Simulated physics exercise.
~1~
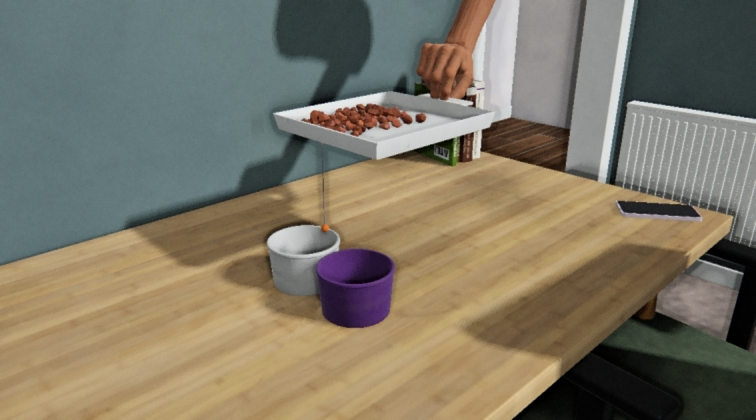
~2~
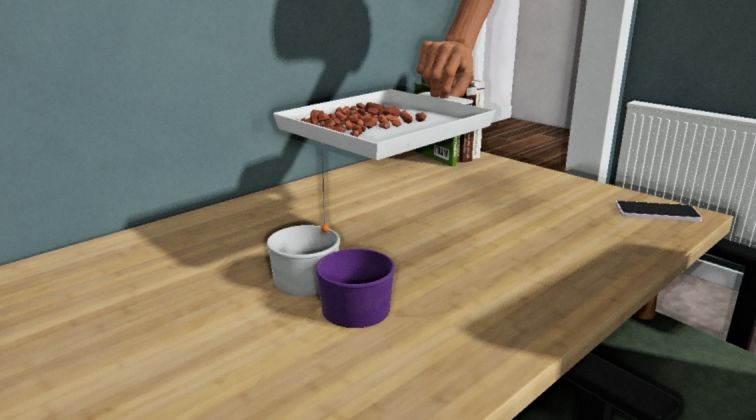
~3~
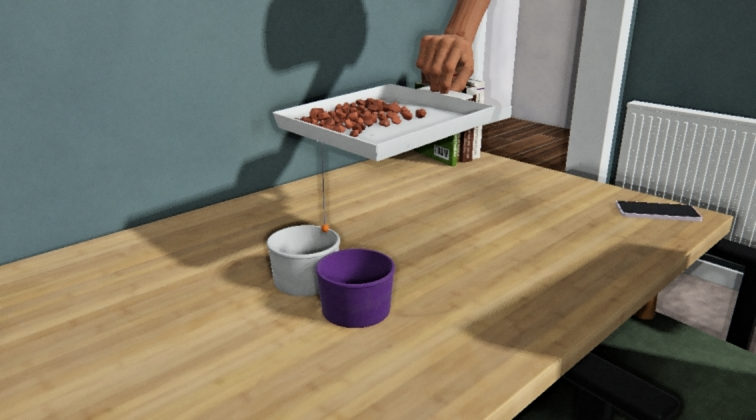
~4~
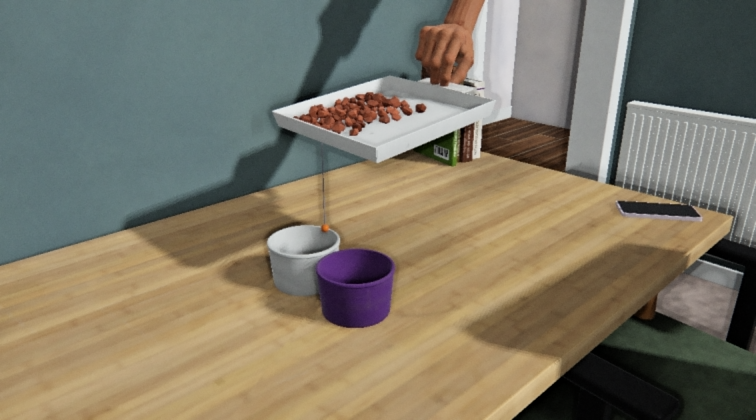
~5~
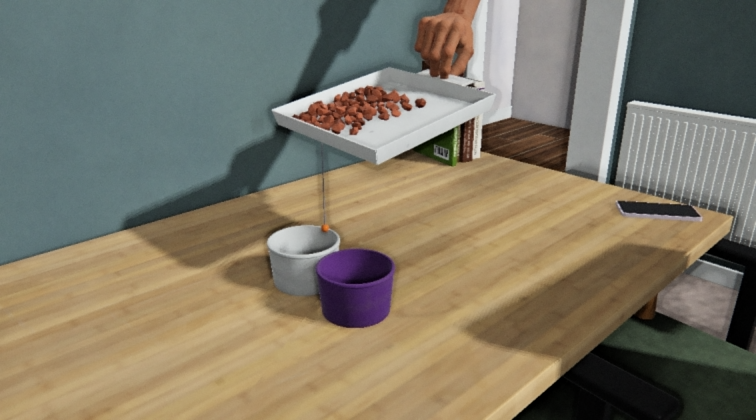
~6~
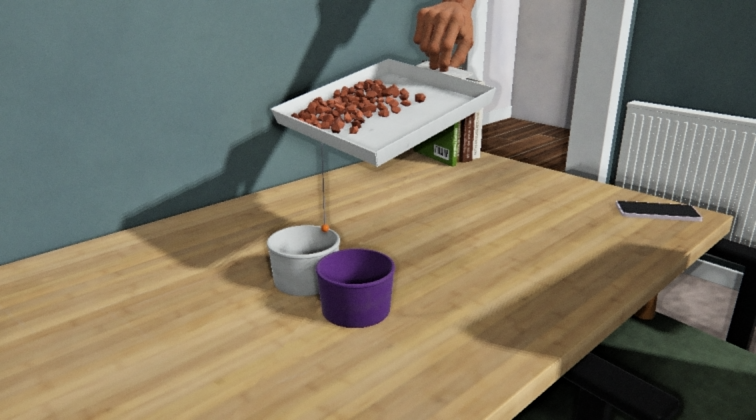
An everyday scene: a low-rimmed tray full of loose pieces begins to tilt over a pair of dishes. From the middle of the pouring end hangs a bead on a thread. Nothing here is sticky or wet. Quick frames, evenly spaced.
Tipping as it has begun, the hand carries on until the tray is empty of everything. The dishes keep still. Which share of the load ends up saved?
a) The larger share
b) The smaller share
The larger share (a).
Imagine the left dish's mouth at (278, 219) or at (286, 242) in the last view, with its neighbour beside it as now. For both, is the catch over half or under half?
In turn: Under half; most of it.
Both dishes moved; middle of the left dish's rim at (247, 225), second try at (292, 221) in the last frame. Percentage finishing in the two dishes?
20 and 10 %.
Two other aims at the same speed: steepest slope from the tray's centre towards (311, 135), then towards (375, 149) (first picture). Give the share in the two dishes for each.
Roughly 20 per cent, and 80 per cent.
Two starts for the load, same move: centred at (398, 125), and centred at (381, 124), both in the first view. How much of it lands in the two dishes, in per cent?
80 per cent for the first try, 70 per cent for the second.
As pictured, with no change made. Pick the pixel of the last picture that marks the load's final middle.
Roughly pixel (352, 301).
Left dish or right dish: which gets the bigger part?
Observation: The one at right.
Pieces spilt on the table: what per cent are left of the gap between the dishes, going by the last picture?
Roughly 90 %.
Soon after the last picture, tray tipped steeply; nearly all on the tray; a stray few in the air.
A little later, tray tipped right over; about two thirds on the tray; about a quarter in the right dish; a stray few in the left dish; a stray few outside both; a small part in the air.
Later still, tray tipped past a quarter turn; most in the right dish; a small part in the left dish; about a quarter outside both.
At rest, tray tipped past a quarter turn; most in the right dish; a small part in the left dish; about a quarter outside both.
